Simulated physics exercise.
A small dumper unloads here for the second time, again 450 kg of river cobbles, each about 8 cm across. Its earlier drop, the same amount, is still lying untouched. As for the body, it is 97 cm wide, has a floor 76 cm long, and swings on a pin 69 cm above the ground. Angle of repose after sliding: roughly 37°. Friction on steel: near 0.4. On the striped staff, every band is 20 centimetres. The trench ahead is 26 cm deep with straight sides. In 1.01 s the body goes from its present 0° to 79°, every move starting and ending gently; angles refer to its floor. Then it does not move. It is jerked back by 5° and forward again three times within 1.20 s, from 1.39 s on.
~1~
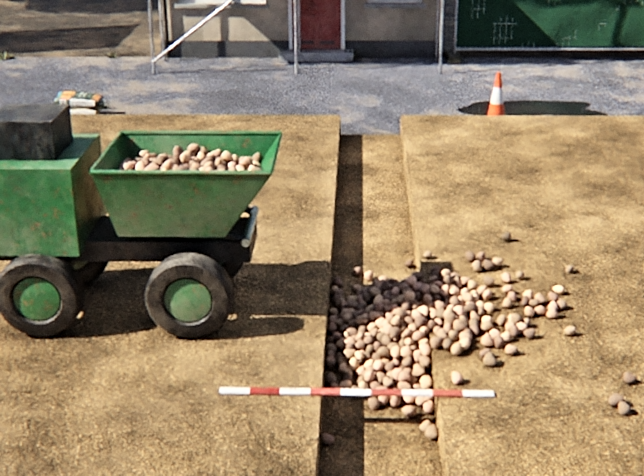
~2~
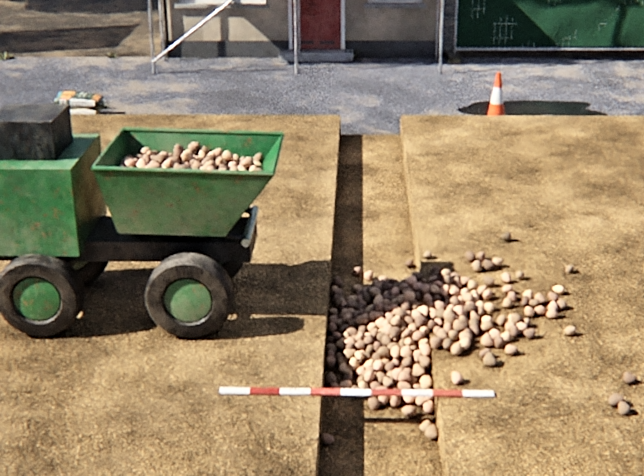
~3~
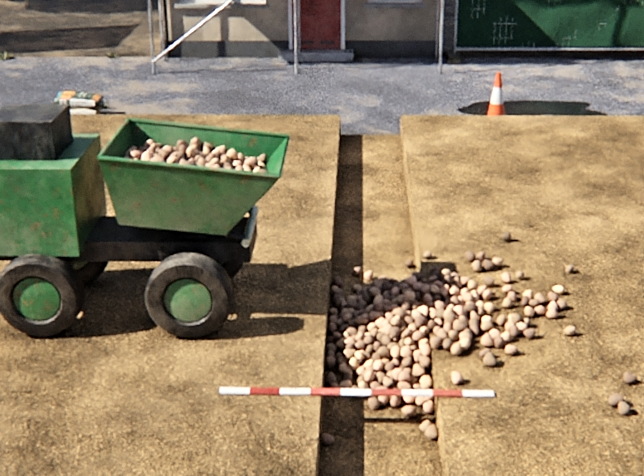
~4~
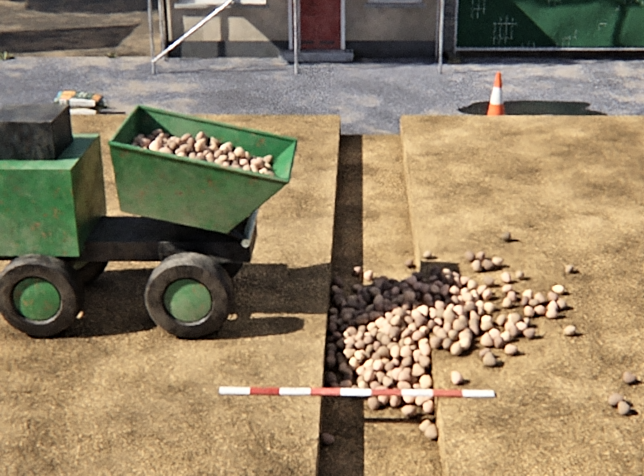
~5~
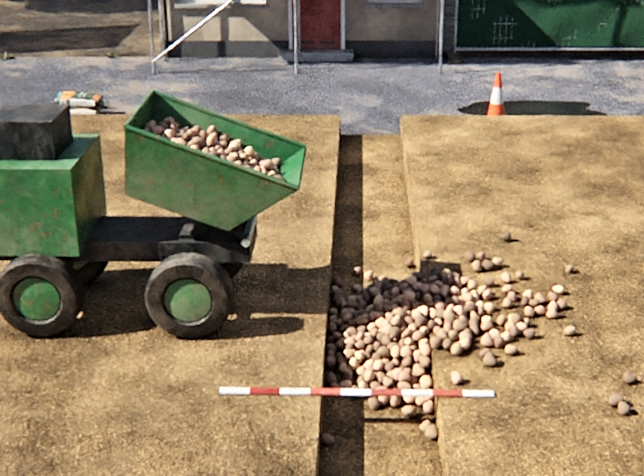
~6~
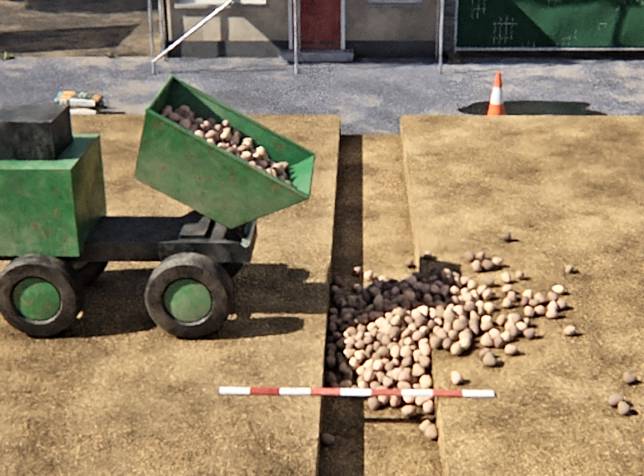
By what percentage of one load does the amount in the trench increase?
73 %.
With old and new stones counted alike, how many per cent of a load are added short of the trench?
Near 0 %.
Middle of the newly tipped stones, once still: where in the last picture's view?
The centre sits about (392, 308).
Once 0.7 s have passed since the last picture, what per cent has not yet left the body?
About 75 per cent is held.
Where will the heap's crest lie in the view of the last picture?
Note: Crest near (408, 287).
Then, 0.3 s after the last picture the floor is at 67°; in per cent of one load, 100 in the body, 79 in the trench, 21 past the trench; the foremost stones are past the picture's edge.
Then, 0.7 s after the last picture the floor is at 79°; in per cent of one load, 74 in the body, 104 in the trench, 21 past the trench; the foremost stones are past the picture's edge.
Then, 2.6 s after the last picture the floor is at 79°; in per cent of one load, 0 in the body, 1 short of the trench, 152 in the trench, 48 past the trench; the foremost stones are past the picture's edge.
Then, 5.2 s after the last picture the floor is at 79°; in per cent of one load, 0 in the body, 1 short of the trench, 152 in the trench, 48 past the trench; the foremost stones are past the picture's edge. Net gain in the trench, 73.
